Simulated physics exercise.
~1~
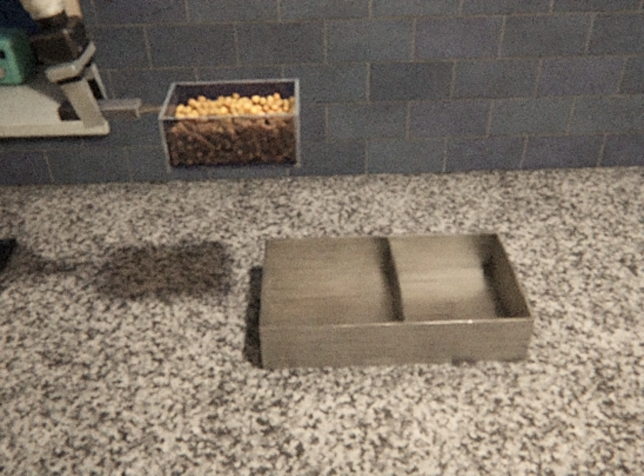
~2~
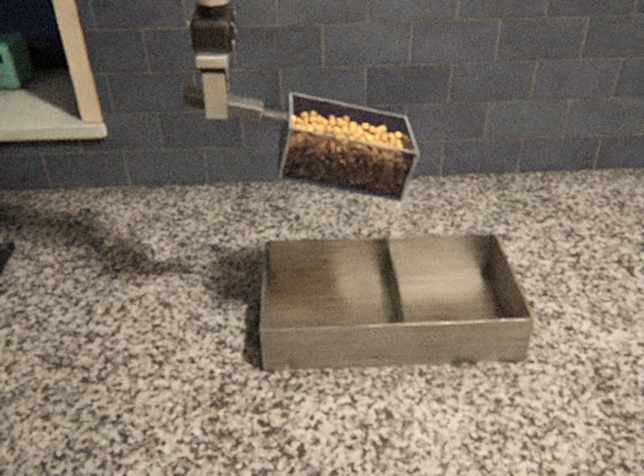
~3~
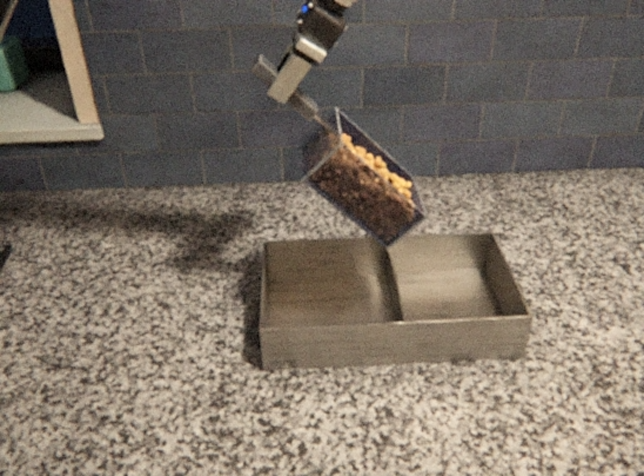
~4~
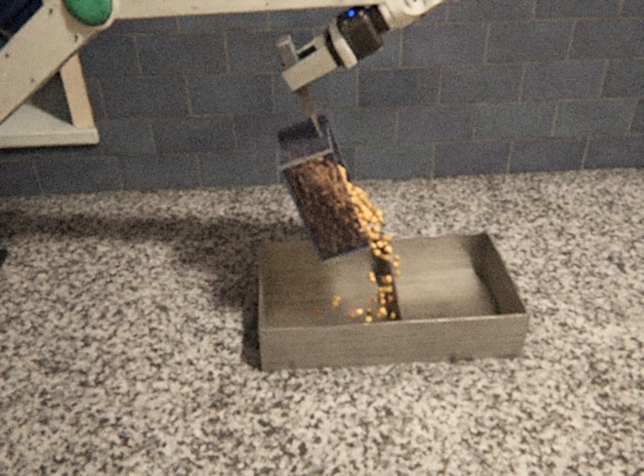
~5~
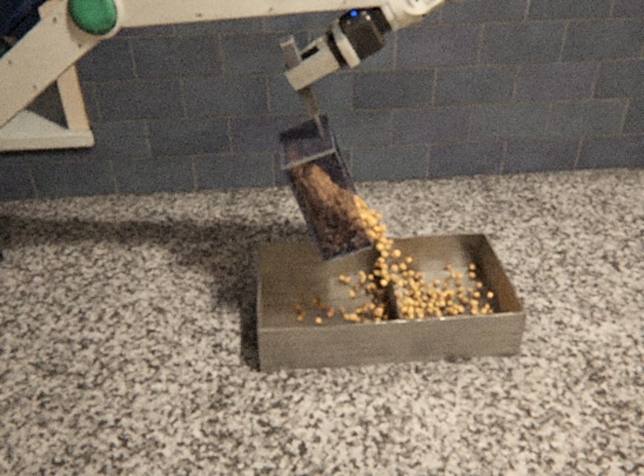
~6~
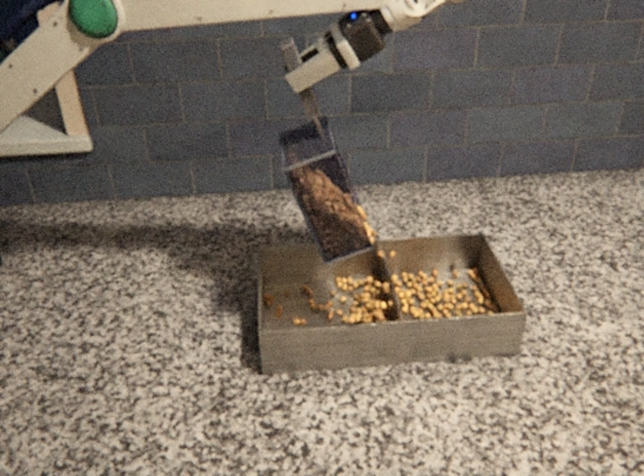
A robot arm tips a clear box, spilling yellow chickpeas into both parts of a crate.
